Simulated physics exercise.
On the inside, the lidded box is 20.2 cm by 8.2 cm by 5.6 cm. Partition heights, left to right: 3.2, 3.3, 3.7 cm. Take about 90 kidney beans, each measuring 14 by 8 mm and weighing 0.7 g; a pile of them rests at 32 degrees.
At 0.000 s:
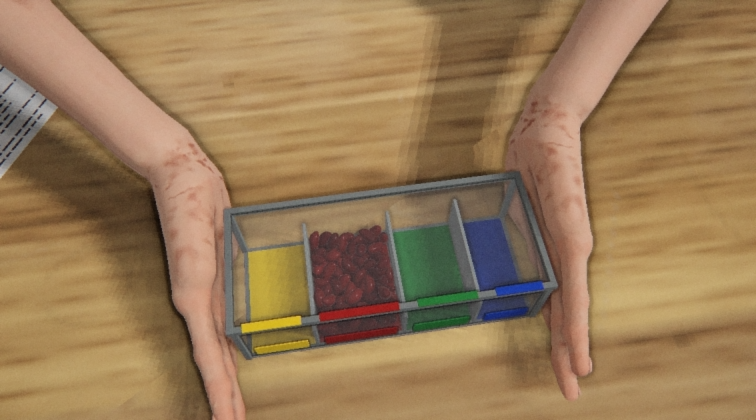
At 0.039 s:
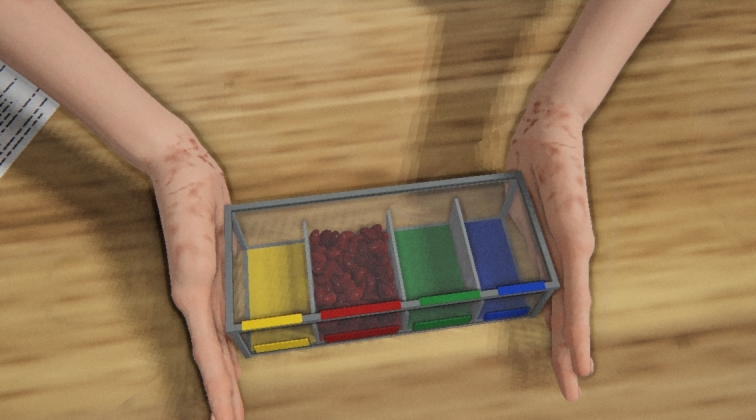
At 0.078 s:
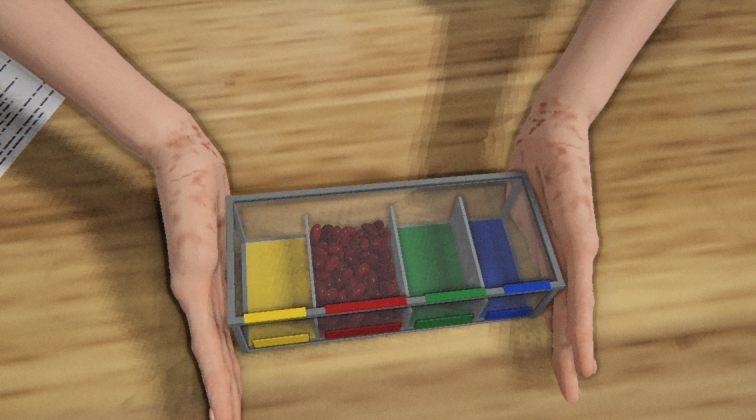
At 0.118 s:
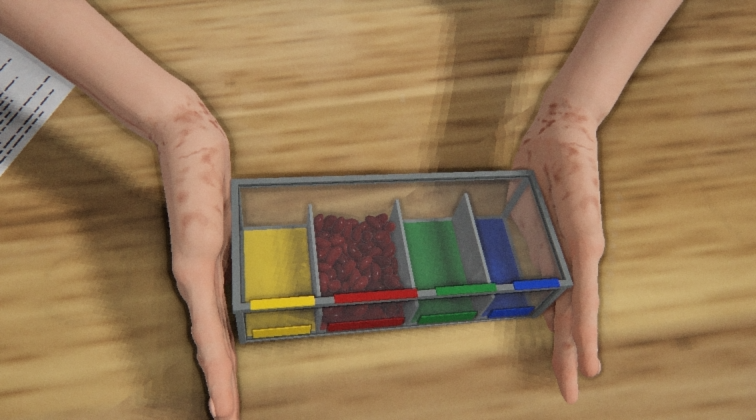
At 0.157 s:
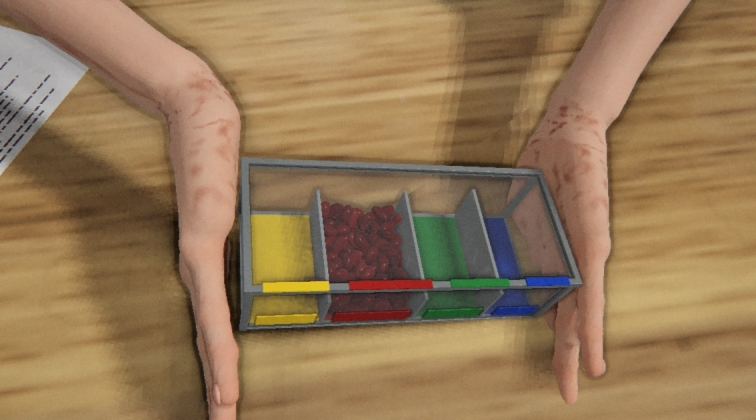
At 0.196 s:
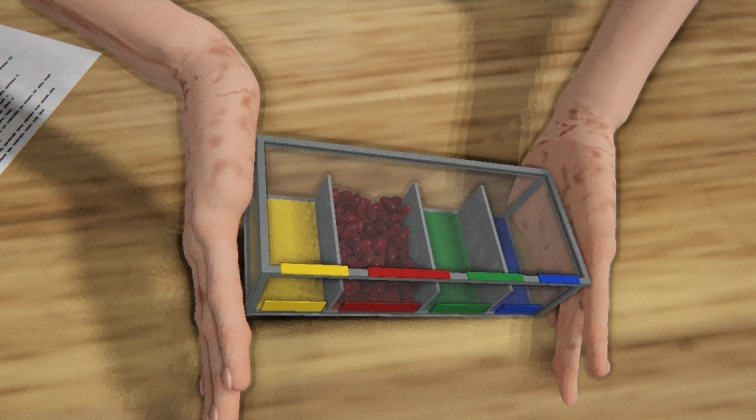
In this clip, two hands hold a clear lidded box with yellow, red, green and blue compartments above a wooden surface, then gradually tilt it, raising its left side, while dark red beans stay in the red section.
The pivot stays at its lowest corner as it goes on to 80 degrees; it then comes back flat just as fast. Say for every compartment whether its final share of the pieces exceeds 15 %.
Red compartment: Exceeds, blue compartment: Exceeds, green compartment: Exceeds, yellow compartment: Does not exceed.
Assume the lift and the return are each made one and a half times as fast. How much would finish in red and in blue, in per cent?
The red compartment would end with 40 per cent, the blue one with 40 per cent.
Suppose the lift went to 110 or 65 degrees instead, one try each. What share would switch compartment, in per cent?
90 and 15 %.
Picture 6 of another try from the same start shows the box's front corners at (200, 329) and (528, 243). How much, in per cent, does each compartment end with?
In the end red holds 60 %, blue holds 0 %, green holds 0 % and yellow holds 40 %.
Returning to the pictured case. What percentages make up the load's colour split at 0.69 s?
Red 75 %, blue 5 %, green 20 %, yellow 0 %.
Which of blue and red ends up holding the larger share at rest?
Red.
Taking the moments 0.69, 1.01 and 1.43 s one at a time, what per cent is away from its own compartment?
Taking the three times in turn, it reads 25, 55 and 55.
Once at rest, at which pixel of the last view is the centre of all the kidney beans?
After settling, the middle sits near (442, 267).
After 0.69 s, tilt 79 degrees; red 75 %, blue 5 %, green 20 %.
After 1.01 s, tilt 33 degrees; red 45 %, blue 35 %, green 20 %.
After 1.43 s, tilt 0 degrees; red 45 %, blue 35 %, green 20 %.
At rest (2.2 s), red 45 %, blue 35 %, green 20 %, yellow 0 %.
